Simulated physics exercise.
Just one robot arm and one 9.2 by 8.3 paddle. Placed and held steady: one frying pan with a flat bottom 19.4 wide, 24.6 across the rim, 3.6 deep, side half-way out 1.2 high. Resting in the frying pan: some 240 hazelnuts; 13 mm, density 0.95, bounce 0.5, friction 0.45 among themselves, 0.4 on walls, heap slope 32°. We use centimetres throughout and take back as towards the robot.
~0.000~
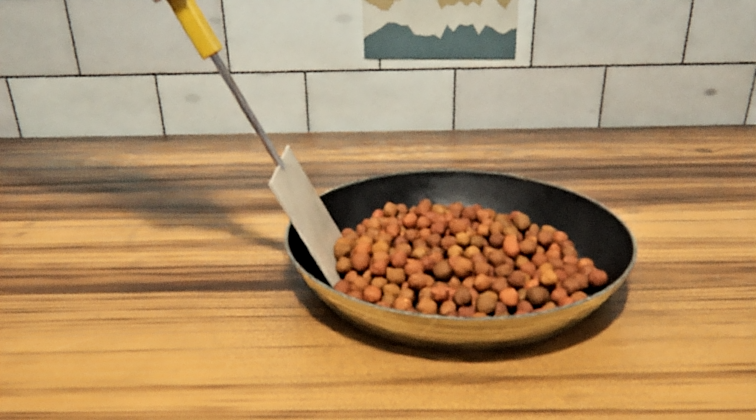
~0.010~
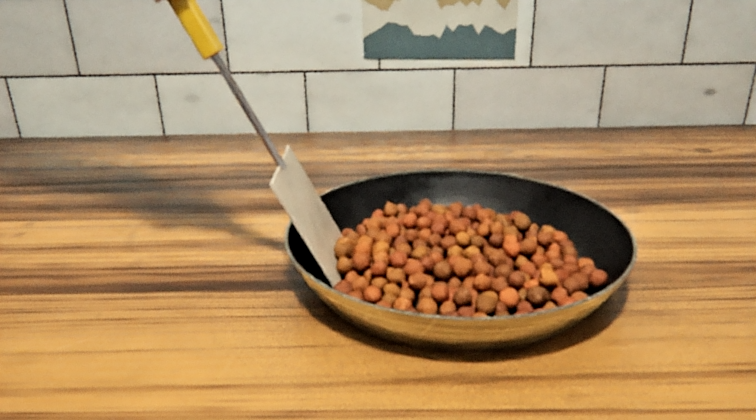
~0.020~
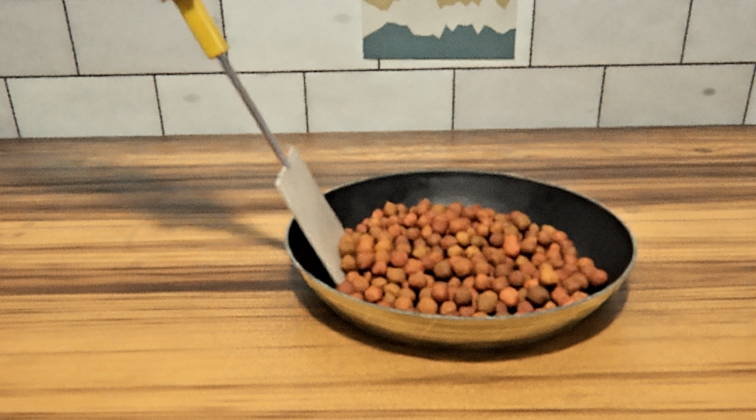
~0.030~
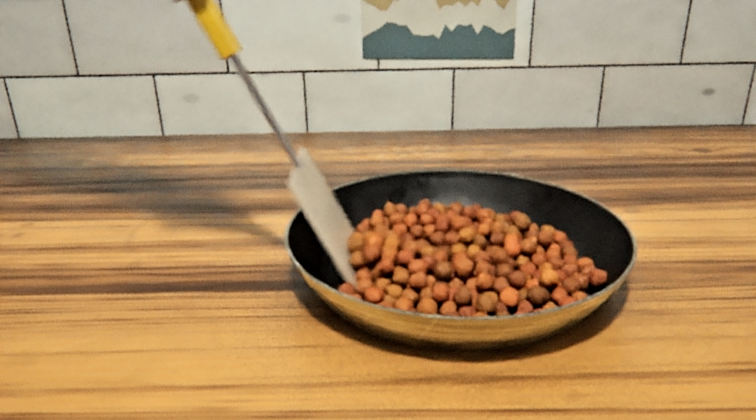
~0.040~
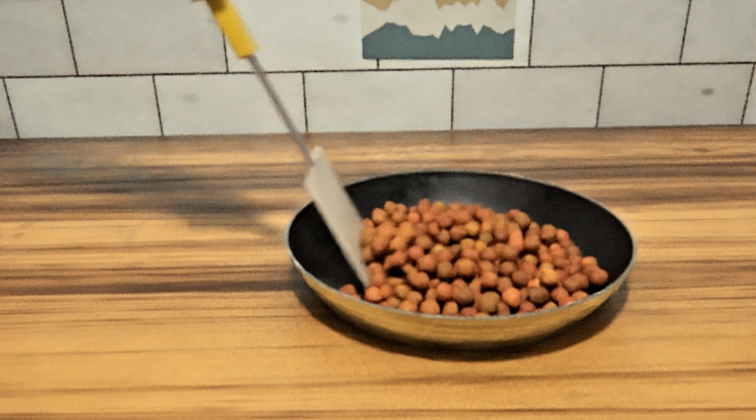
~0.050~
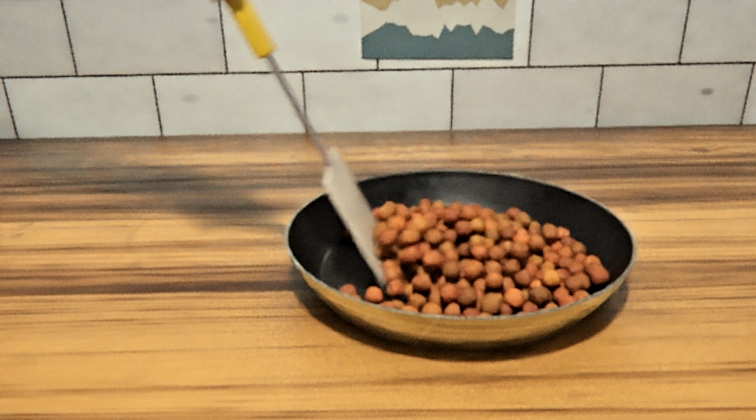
On a wooden counter by a tiled wall, a flat paddle with a yellow handle rested at the left side of a pan of round brown nuts, then slid right, pushing the nearest ones inward.
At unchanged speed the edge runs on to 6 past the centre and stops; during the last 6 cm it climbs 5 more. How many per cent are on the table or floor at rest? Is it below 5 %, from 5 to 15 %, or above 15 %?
Above 15 %.
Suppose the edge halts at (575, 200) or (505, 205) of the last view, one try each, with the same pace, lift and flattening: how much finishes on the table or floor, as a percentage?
Close to 25 and close to 15 per cent, respectively.
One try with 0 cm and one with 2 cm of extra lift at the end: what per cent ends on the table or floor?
You'd get some 15 per cent with the first setting and some 15 per cent with the second.
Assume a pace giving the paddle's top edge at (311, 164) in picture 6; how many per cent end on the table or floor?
That share would be about 10 percent.
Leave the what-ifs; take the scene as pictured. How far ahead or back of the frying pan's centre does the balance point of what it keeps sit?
I'd say close to 4.0 cm toward the front.
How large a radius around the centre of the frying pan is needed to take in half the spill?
I'd say some 50 centimetres, give or take.
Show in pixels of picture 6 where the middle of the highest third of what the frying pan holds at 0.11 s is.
I'd put it somewhere near (498, 230).
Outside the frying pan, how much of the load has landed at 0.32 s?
It is near 20 percent.
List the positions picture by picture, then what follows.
In the first frame, the paddle top edge at (279, 163), sloping 64°; upper third of the load around (449, 244), from x 340 to 595, top at y 205; 239 in the frying pan.
In the second frame, the paddle top edge at (280, 163), sloping 64°; upper third of the load around (449, 244), from x 345 to 595, top at y 205.
In the third frame, the paddle top edge at (285, 164), sloping 64°; upper third of the load around (449, 243), from x 345 to 595, top at y 205.
In the fourth frame, the paddle top edge at (297, 164), sloping 64°; upper third of the load around (451, 241), from x 345 to 600, top at y 205.
In the fifth frame, the paddle top edge at (313, 164), sloping 64°; upper third of the load around (445, 237), from x 345 to 600, top at y 205.
In the sixth frame, the paddle top edge at (329, 163), sloping 64°; upper third of the load around (449, 237), from x 345 to 600, top at y 205; 239 in the frying pan.
After 0.08 s, sloping 64°, highest piece 6 above the table; 239 in the frying pan.
After 0.11 s, sloping 64°, highest piece 7 above the table; 239 in the frying pan.
After 0.32 s, sloping 64°, highest piece 4 above the table; 192 in the frying pan, 45 on the table or floor, 2 on the blade or in flight.
After 1.37 s, sloping 64°, highest piece 4 above the table; 192 in the frying pan, 47 on the table or floor.
In the end, 192 in the frying pan, 47 on the table or floor. That is 20 % on the table or floor.
